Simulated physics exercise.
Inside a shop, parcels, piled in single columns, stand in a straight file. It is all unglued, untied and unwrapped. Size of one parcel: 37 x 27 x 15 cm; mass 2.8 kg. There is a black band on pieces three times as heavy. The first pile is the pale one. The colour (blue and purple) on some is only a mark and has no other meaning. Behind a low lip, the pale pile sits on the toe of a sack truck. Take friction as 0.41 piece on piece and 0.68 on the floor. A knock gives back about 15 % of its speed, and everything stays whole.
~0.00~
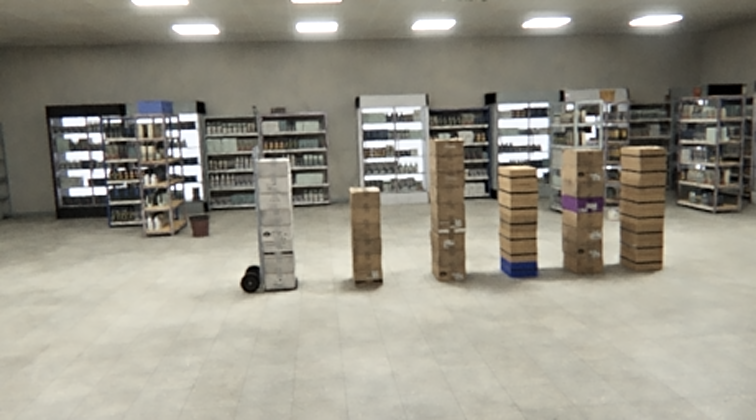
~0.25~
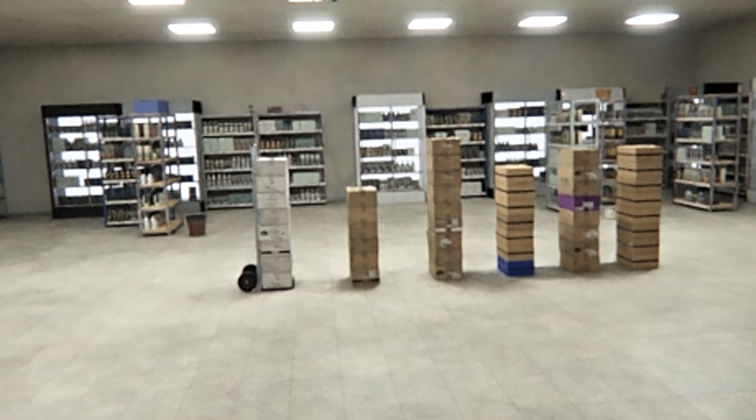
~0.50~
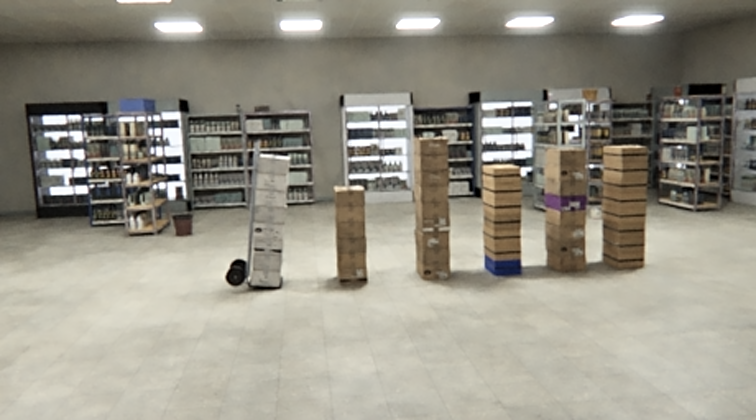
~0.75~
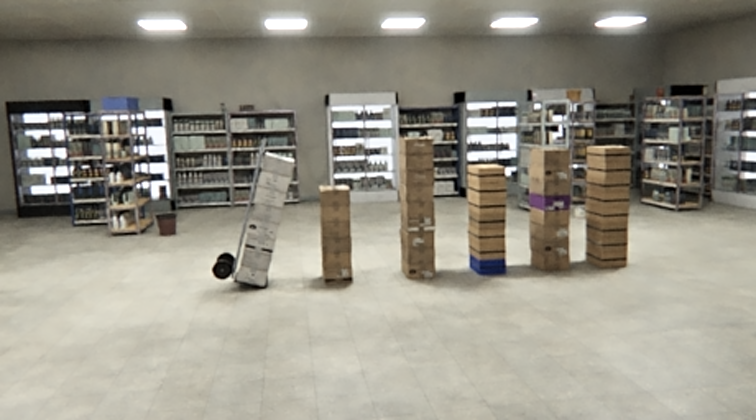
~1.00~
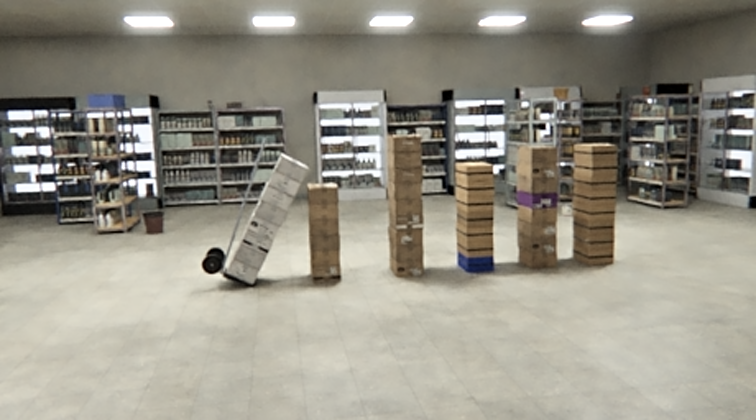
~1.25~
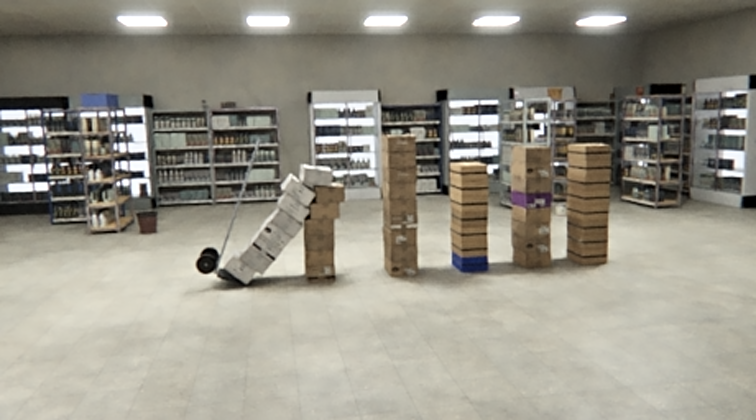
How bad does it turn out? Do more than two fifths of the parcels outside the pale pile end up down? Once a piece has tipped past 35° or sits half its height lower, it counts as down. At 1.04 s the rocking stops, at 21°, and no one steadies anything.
No, under two fifths do.
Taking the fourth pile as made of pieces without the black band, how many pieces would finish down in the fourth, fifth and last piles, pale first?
Down by pile: Fourth 6, fifth 7, last 8.
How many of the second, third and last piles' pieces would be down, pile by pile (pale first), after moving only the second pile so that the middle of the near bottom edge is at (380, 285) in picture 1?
Down counts: Second 5, third 1, last 0.
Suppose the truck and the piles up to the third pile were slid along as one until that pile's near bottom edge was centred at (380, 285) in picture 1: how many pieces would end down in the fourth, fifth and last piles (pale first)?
Down per pile: Fourth 0, fifth 0, last 0.
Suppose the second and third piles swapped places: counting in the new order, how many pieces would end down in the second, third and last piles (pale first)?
Count of fallen pieces - second: 8; third: 4; last: 0.
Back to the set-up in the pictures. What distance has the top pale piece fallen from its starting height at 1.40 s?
I'd put it at close to 15 cm below where it started.
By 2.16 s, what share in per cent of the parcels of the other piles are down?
By then 15 %.
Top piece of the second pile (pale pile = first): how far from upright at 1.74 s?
Tilt: Near 30 degrees.
Around 1.40 s, 8 of the pale pile down; none of the 38 other parcels down, 6 disturbed.
Around 1.74 s, 8 of the pale pile down; 1 of the 38 other parcels down.
Around 2.16 s, 7 of the pale pile down; 6 of the 38 other parcels down.
Around 2.54 s, 7 of the pale pile down; 7 of the 38 other parcels down.
Finally (3.2 s), 7 of the pale pile down; 7 of the 38 other parcels down; blue parcel unmoved; purple parcel unmoved. That is 18 per cent. Seen by the last camera, middles, blue parcel near (470, 260), purple parcel near (531, 199).
